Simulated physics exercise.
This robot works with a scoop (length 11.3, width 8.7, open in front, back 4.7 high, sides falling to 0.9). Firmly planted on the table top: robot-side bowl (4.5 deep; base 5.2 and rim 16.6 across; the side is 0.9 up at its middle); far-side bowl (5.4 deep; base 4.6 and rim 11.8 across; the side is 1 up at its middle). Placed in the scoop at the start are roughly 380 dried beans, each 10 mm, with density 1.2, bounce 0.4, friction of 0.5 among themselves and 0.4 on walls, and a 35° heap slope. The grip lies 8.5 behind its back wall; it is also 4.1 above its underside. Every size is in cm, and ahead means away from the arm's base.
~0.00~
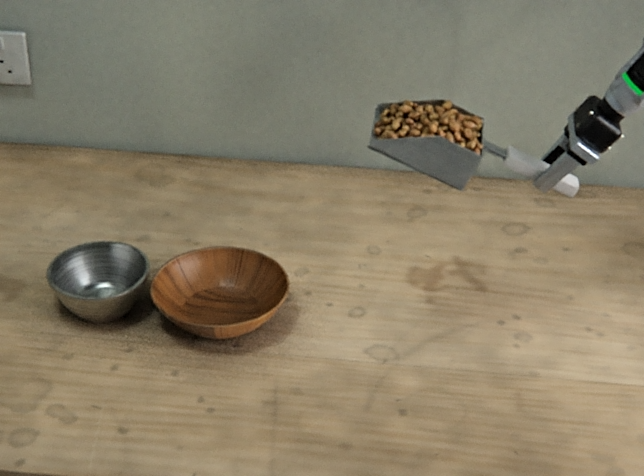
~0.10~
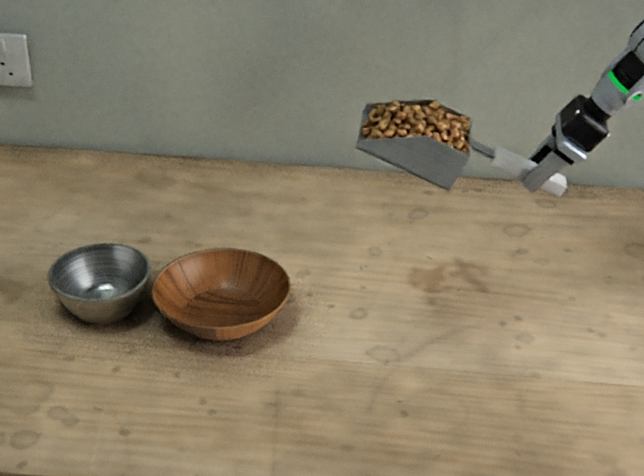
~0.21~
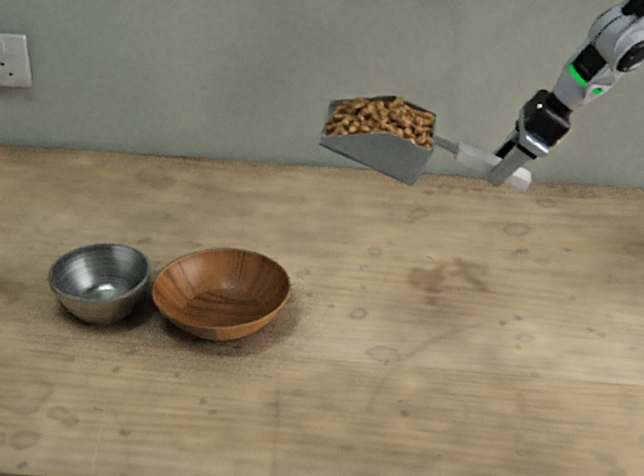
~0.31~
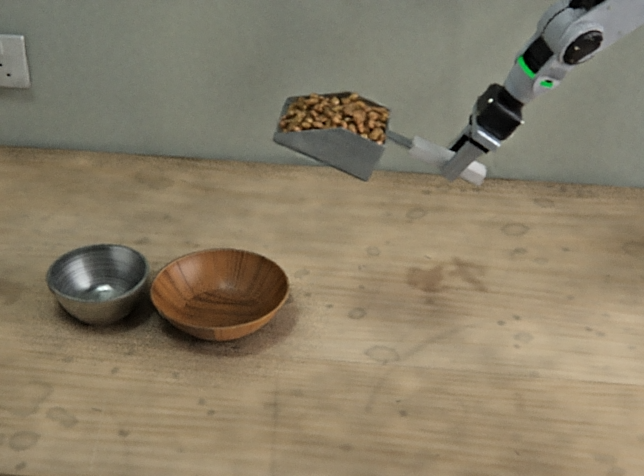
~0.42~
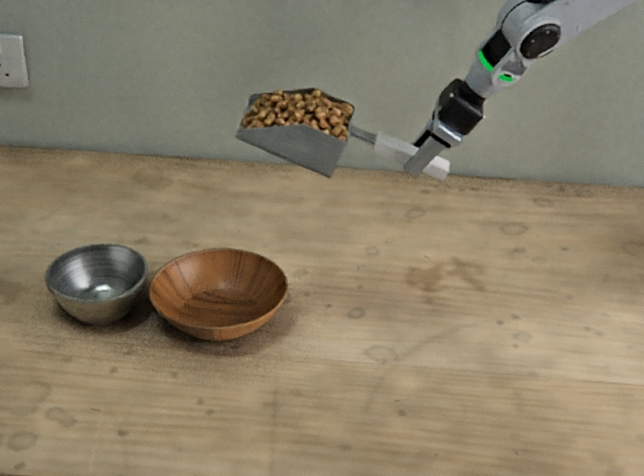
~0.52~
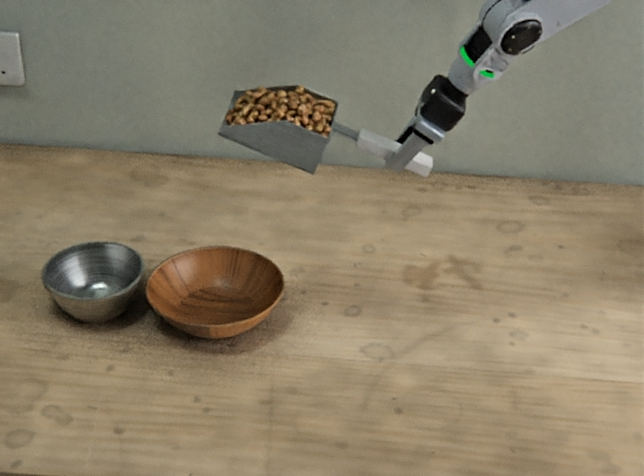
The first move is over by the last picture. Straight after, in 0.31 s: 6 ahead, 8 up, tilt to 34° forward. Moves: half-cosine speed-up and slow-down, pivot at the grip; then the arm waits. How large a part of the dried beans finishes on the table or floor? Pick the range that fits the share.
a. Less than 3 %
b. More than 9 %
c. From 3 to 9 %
Option c: From 3 to 9 %.
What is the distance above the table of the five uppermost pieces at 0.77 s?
Somewhere around 28 cm above the tabletop.
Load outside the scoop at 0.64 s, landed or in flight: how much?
About 0 per cent.
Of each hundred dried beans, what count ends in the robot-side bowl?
Estimate: Close to 95 %.
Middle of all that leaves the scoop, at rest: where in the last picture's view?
(196, 300).
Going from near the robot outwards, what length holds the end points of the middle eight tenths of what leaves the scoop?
It spans some 8 centimetres.
After 0.64 s, tilted 3° backward, highest piece 30 above the table; 385 on the scoop.
After 0.77 s, tilted 29° forward, highest piece 28 above the table; 366 on the scoop, 19 in flight or on a rim.
After 1.03 s, tilted 34° forward, highest piece 23 above the table; 180 in the robot-side bowl, 98 on the scoop, 2 on the table or floor, 1 in the far-side bowl, 104 in flight or on a rim.
After 2.08 s, tilted 34° forward, highest piece 5 above the table; 362 in the robot-side bowl, 21 on the table or floor, 1 in the far-side bowl, 1 in flight or on a rim.
In the end, 362 in the robot-side bowl, 21 on the table or floor, 1 in the far-side bowl, 1 in flight or on a rim. That is 5 % on the table or floor.
